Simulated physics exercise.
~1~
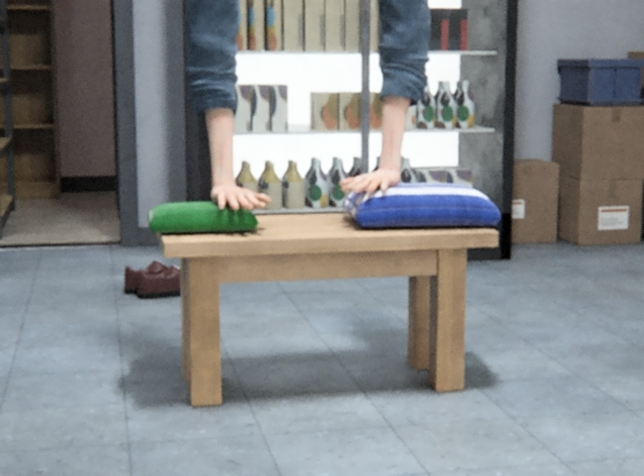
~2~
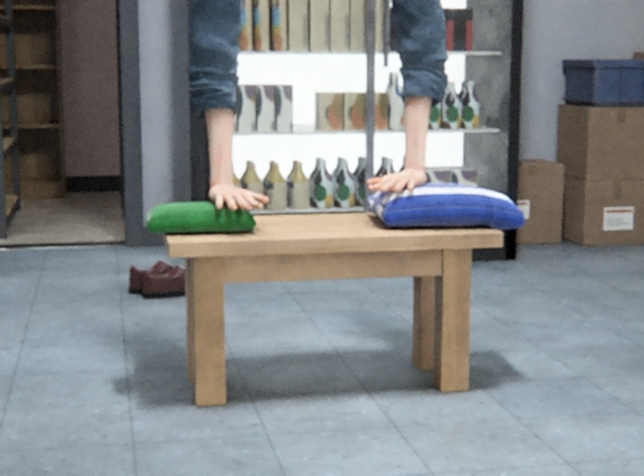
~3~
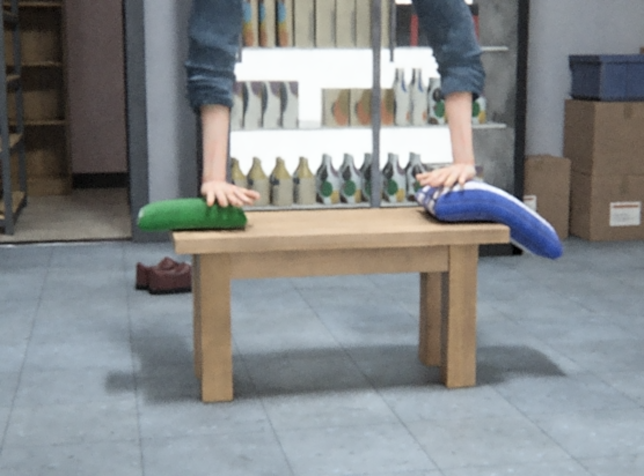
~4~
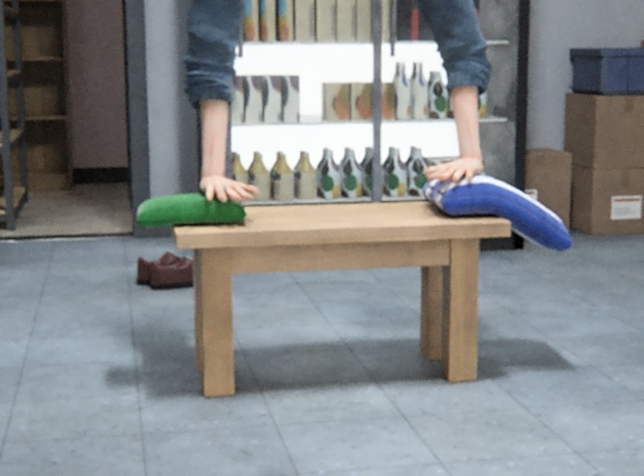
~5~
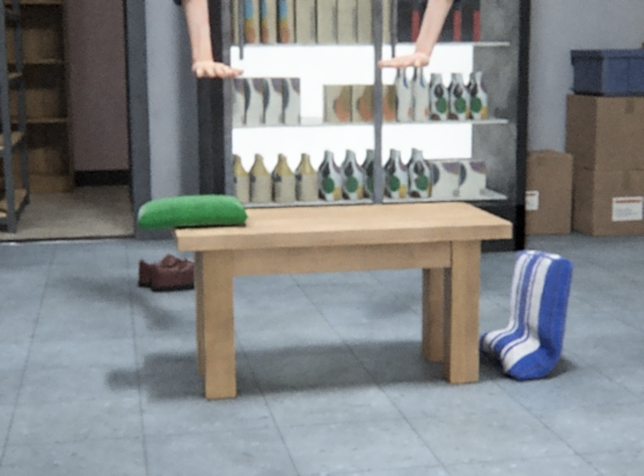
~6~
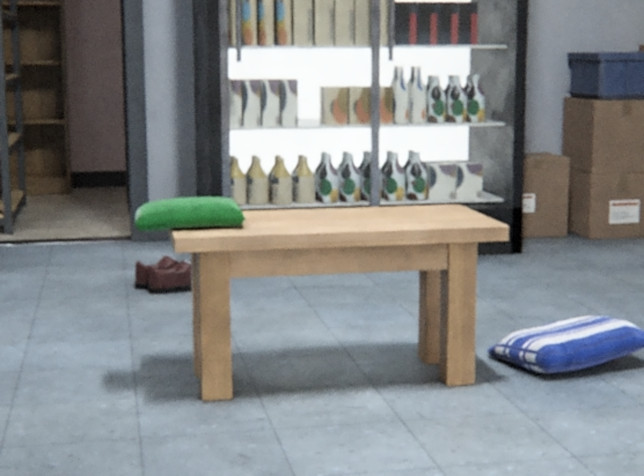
We see two hands on a wooden table push a green sack and a blue-and-white cushion apart toward opposite ends, then lift away; the sack stays on the left end while the cushion slumps off the right and ends lying on the floor.
